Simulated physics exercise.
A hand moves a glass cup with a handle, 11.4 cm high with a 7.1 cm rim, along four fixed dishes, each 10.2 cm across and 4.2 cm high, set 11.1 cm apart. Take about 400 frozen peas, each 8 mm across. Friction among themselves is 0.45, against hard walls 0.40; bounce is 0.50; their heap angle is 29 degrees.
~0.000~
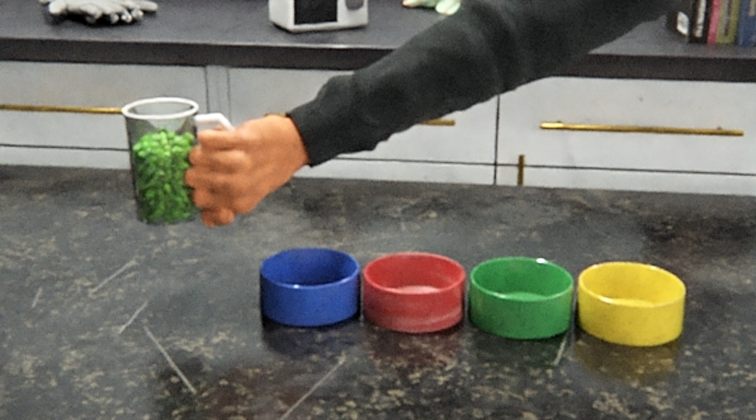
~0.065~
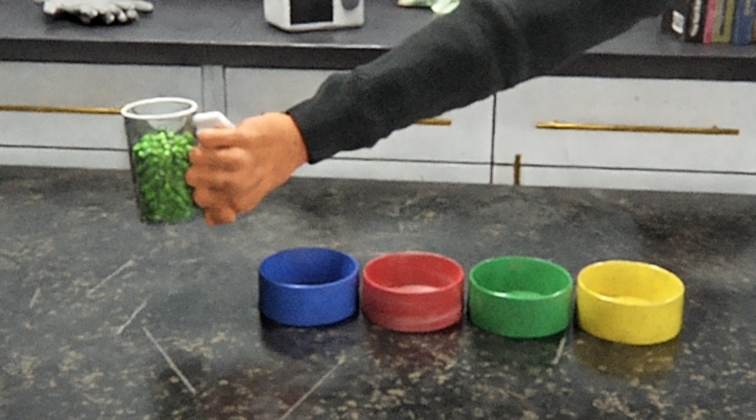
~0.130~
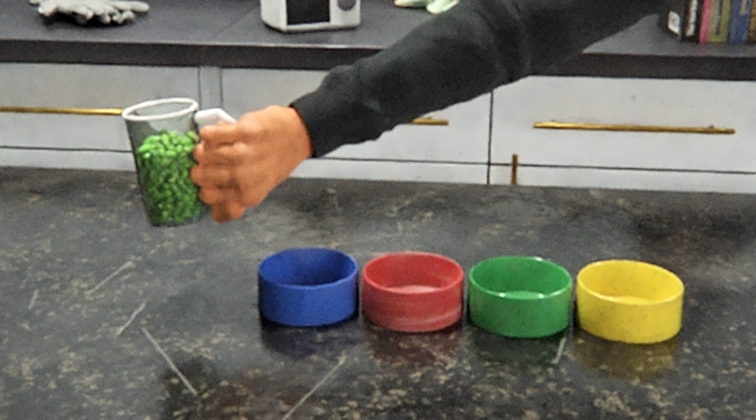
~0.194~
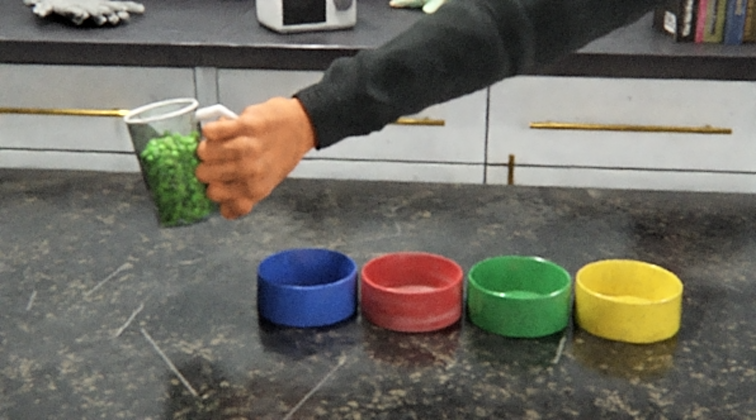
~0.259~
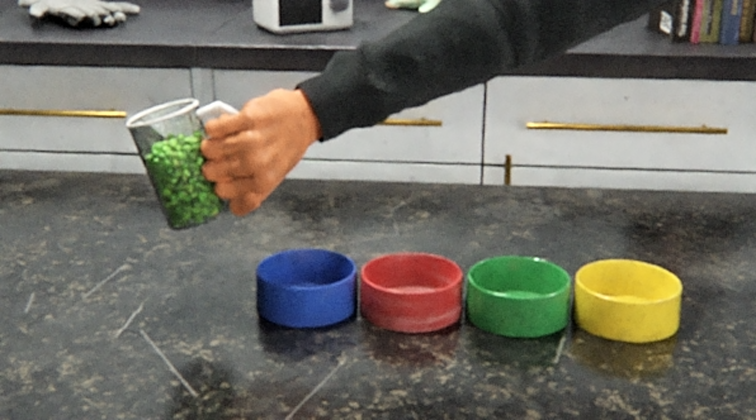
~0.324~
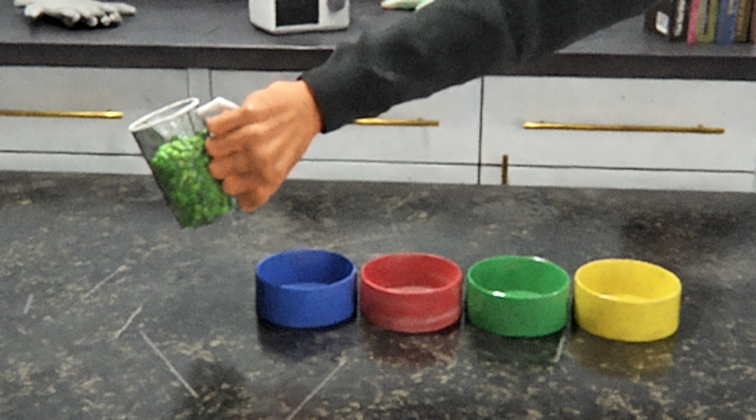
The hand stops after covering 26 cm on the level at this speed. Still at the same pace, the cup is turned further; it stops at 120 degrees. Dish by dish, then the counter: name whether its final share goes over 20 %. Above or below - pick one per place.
Red: Below; blue: Above; green: Below; yellow: Below; counter: Above.
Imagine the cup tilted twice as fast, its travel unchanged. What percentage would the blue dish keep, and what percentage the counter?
In that case I'd put blue at 0 and the counter at 100.
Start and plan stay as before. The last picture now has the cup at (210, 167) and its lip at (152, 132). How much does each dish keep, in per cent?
Red 0, blue 90, green 0, yellow 0.
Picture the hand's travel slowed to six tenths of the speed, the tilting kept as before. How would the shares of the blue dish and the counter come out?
Blue: 0; counter: 100.
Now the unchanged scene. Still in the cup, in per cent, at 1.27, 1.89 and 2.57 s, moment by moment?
In order, near 100 %, 5 % and 0 %.
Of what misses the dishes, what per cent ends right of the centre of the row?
I'd say near 0 percent.
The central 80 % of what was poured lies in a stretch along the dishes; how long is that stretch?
Roughly 16 cm of the row.
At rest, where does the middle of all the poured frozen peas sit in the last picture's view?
When it all comes to rest, the middle is near (281, 295).
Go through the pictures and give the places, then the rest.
The first frame shows cup at (165, 163), tilt 0 degrees, lip at (127, 108), moved 0.0 cm; middle of the pieces at (165, 176); blue dish at (310, 267); red dish at (414, 273); green dish at (522, 278); yellow dish at (632, 284).
The second frame shows cup at (165, 163), tilt 1 degrees, lip at (126, 109), moved 0.2 cm; middle of the pieces at (165, 176).
The third frame shows cup at (170, 164), tilt 6 degrees, lip at (127, 112), moved 0.8 cm; middle of the pieces at (171, 177).
The fourth frame shows cup at (175, 165), tilt 11 degrees, lip at (128, 117), moved 1.5 cm; middle of the pieces at (178, 178).
The fifth frame shows cup at (181, 166), tilt 16 degrees, lip at (130, 122), moved 2.2 cm; middle of the pieces at (185, 179).
The sixth frame shows cup at (187, 166), tilt 21 degrees, lip at (132, 127), moved 3.0 cm; middle of the pieces at (192, 180); blue dish at (306, 269); red dish at (411, 273); green dish at (519, 277); yellow dish at (628, 281). The cup turns about 80 degrees a second and travels 11 cm a second.
After 1.27 s, tilt 96 degrees; cup holds 100 %.
After 1.89 s, tilt 120 degrees; cup holds 5 %, blue 55 %.
After 2.57 s, tilt 120 degrees; cup holds 0 %, blue 60 %.
In the end, at 2.9 s, red 0 %, blue 60 %, green 0 %, yellow 0 %, counter 40 %.
